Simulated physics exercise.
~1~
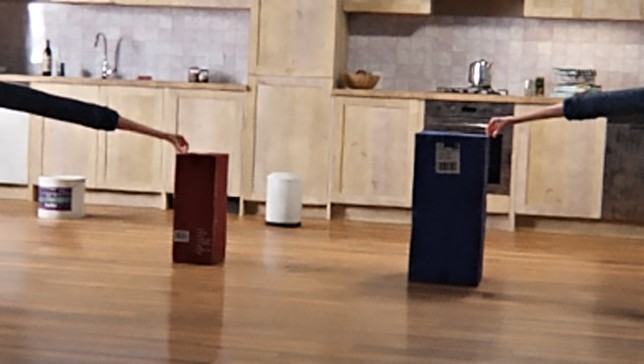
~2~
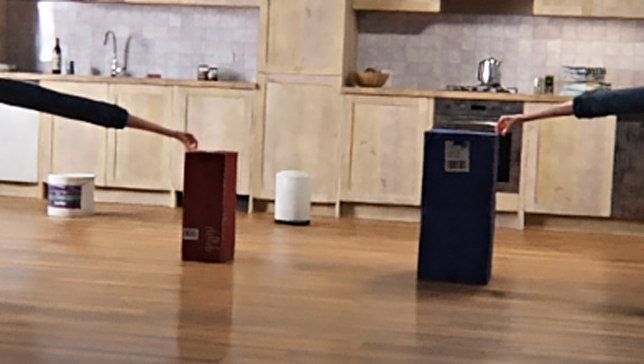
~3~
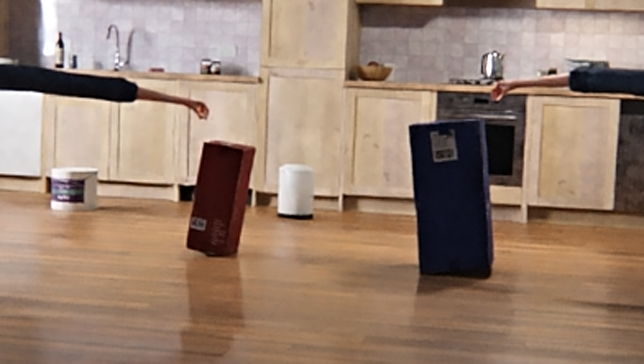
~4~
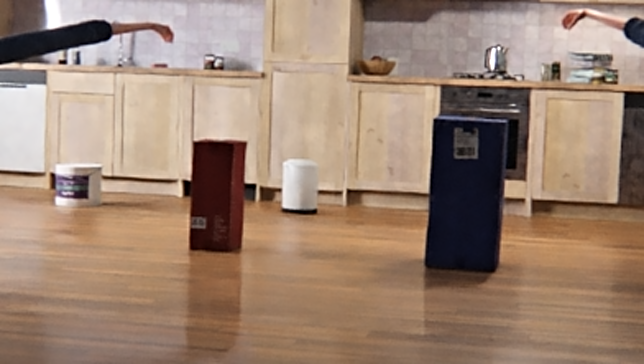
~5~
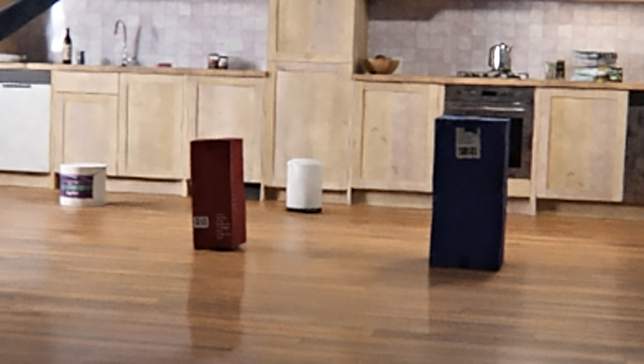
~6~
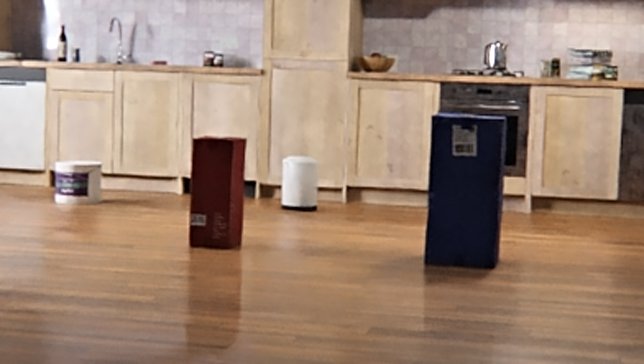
In a kitchen with pale wooden cabinets, a tiled wall and a shiny wood floor, a slightly swaying camera looks across the room from low down. A red box stands left of centre and a taller blue box stands to the right, with a white tub and a white bin behind. Arms in dark sleeves reach in from both sides, a hand at the top of each box. The hands let go and draw back as the boxes lean slightly to the left. Both rock back and settle upright on their bases, and the arms leave the view.
